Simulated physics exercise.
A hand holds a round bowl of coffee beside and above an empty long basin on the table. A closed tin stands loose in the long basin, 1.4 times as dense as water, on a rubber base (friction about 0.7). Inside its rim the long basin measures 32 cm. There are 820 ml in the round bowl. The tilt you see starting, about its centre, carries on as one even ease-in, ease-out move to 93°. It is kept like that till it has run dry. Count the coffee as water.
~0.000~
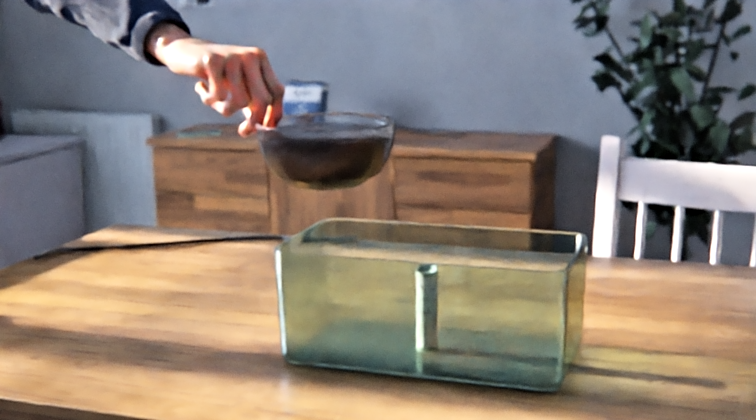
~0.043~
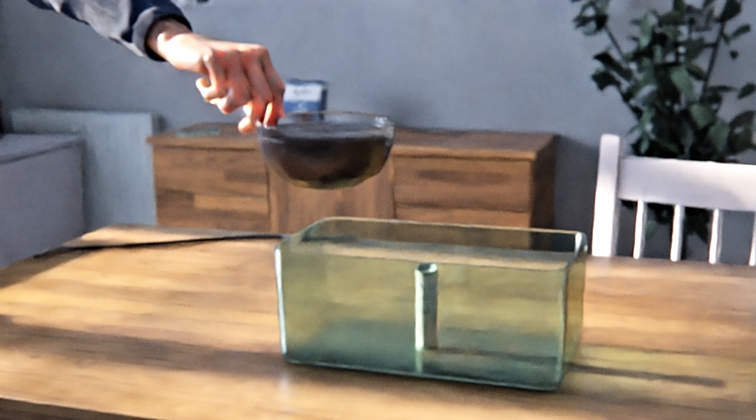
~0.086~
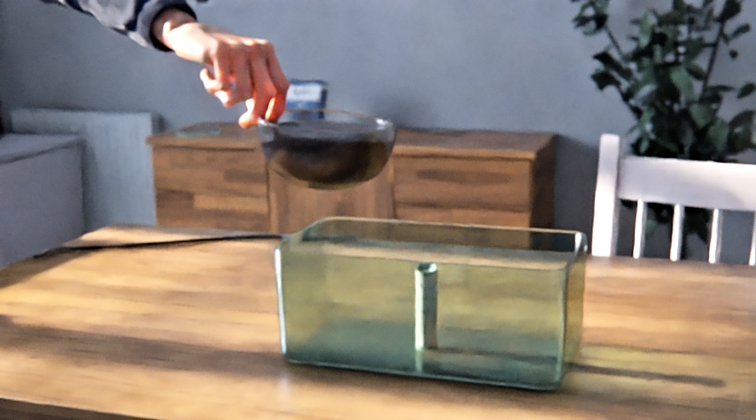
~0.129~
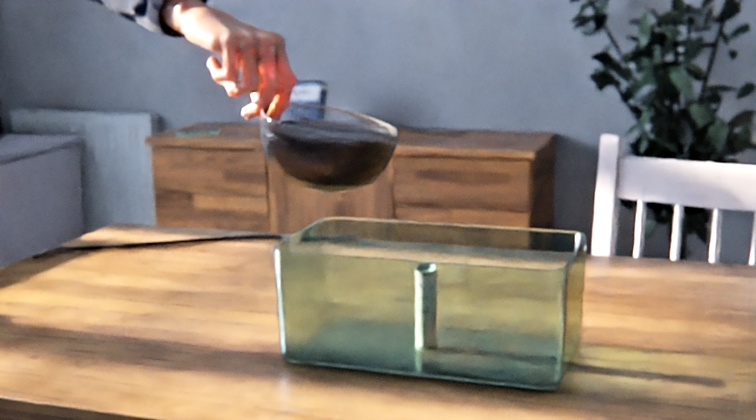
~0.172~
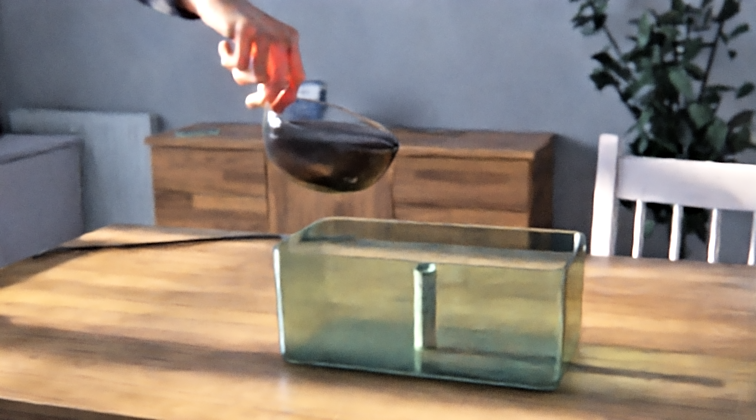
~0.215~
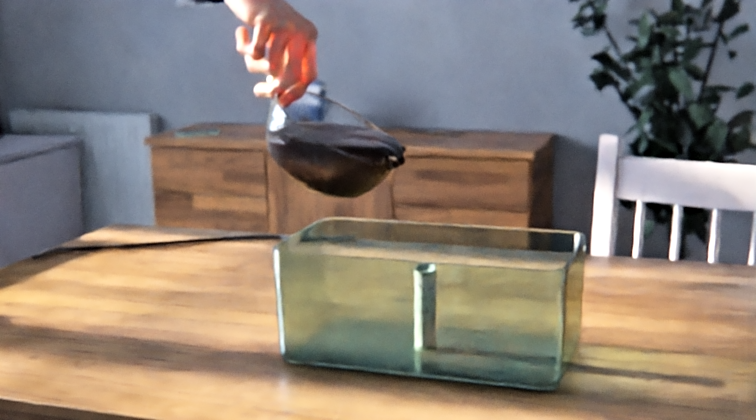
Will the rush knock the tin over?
The tin keeps standing.
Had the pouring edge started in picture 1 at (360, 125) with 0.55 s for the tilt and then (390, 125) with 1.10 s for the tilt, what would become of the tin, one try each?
First it goes over; then it keeps standing.
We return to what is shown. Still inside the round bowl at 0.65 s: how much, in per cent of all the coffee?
About 3 per cent.
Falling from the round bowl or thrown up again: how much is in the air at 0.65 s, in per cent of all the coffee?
Near 3 in a hundred.
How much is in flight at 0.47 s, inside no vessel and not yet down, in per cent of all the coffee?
Some 28 per cent.
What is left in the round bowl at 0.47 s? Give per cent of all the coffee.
Some 20 per cent.
After 0.47 s the tilt is 88° and 20 per cent is still to pour; the tin stands where it began.
After 0.65 s the tilt is 93° and 3 per cent is still to pour; the tin stands where it began.
After 0.84 s the tilt is 93° and 0 per cent is still to pour; the tin stands where it began.
After 1.05 s the tilt is 93° and 0 per cent is still to pour; the tin stands where it began.
In the end the tin stands 1 cm from where it began.
